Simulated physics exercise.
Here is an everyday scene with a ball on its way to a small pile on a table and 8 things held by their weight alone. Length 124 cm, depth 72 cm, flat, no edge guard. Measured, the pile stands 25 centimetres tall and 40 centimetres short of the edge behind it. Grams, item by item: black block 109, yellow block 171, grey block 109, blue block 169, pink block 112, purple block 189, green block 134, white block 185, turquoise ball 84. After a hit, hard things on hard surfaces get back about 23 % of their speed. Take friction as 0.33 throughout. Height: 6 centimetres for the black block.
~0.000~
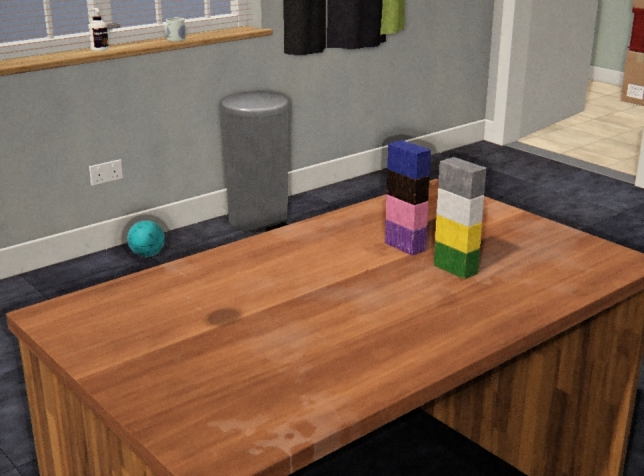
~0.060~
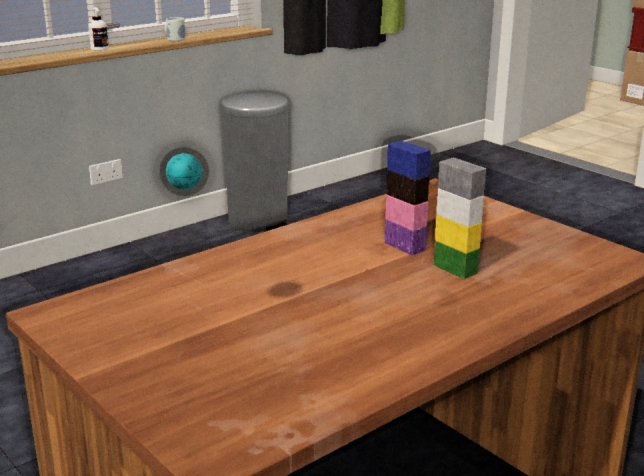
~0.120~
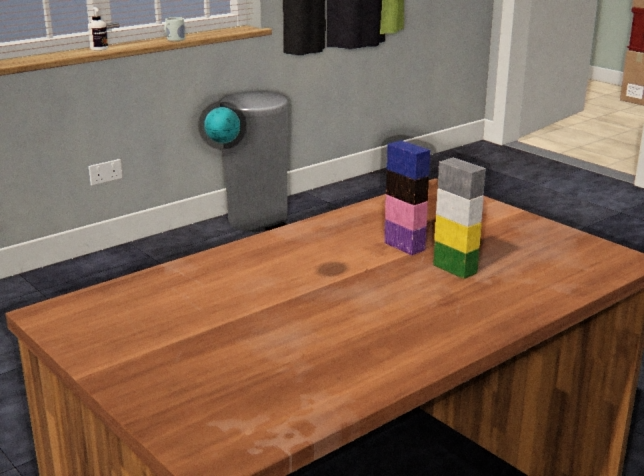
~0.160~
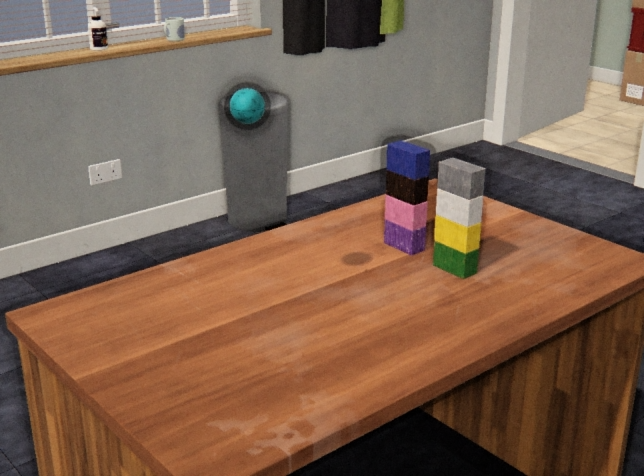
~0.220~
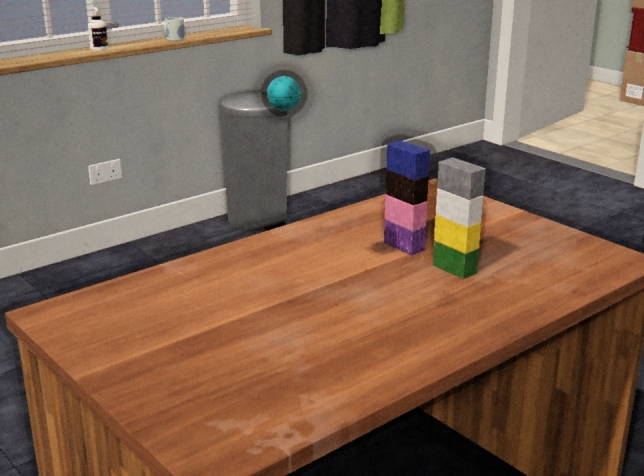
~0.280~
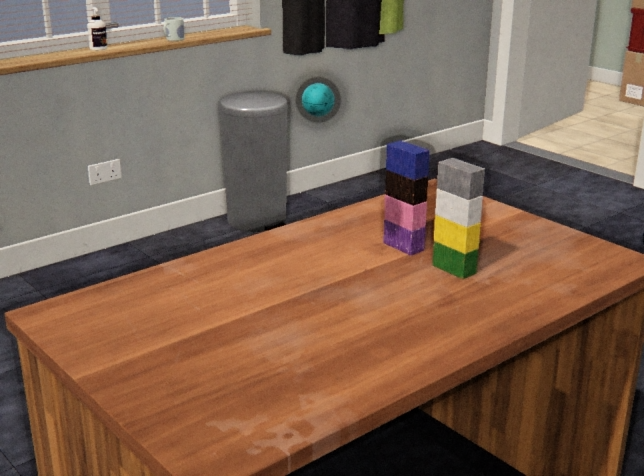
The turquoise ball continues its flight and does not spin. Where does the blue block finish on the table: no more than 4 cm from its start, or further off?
The blue block finishes further off.
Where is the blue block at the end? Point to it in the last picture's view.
It winds up close to (469, 232).
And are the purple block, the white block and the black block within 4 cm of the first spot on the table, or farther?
The purple block keeps its place; the white block stays put; the black block leaves its spot.
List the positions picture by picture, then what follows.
In the first picture, 62 cm to the stack; turquoise ball (146, 239); blue block (409, 159).
In the second picture, 54 cm to the stack; turquoise ball (184, 172); grey block (462, 179).
In the third picture, 45 cm to the stack; turquoise ball (222, 126); purple block (405, 235).
In the fourth picture, 39 cm to the stack; turquoise ball (248, 106); white block (459, 206).
In the fifth picture, 30 cm to the stack; turquoise ball (284, 94); yellow block (457, 232).
In the sixth picture, 22 cm to the stack; turquoise ball (318, 100); blue block (407, 160).
By 0.48 s, turquoise ball near (390, 219); black block 3 cm from its spot.
By 0.58 s, turquoise ball near (377, 245); blue block tilted 52° near (416, 169); black block tilted 22°; pink block tilted 22°.
By 0.68 s, turquoise ball near (370, 249); blue block upside down near (423, 204); black block tilted 65°; pink block tilted 55°.
By 0.88 s, turquoise ball near (366, 251); blue block on its side near (459, 229); black block on its side; pink block on its side.
When it is over (1.3 s), lying over on the table, black block, blue block and pink block; the other 5 within 4 cm of the start. End places, in pixels of the last picture, blue block near (469, 232).
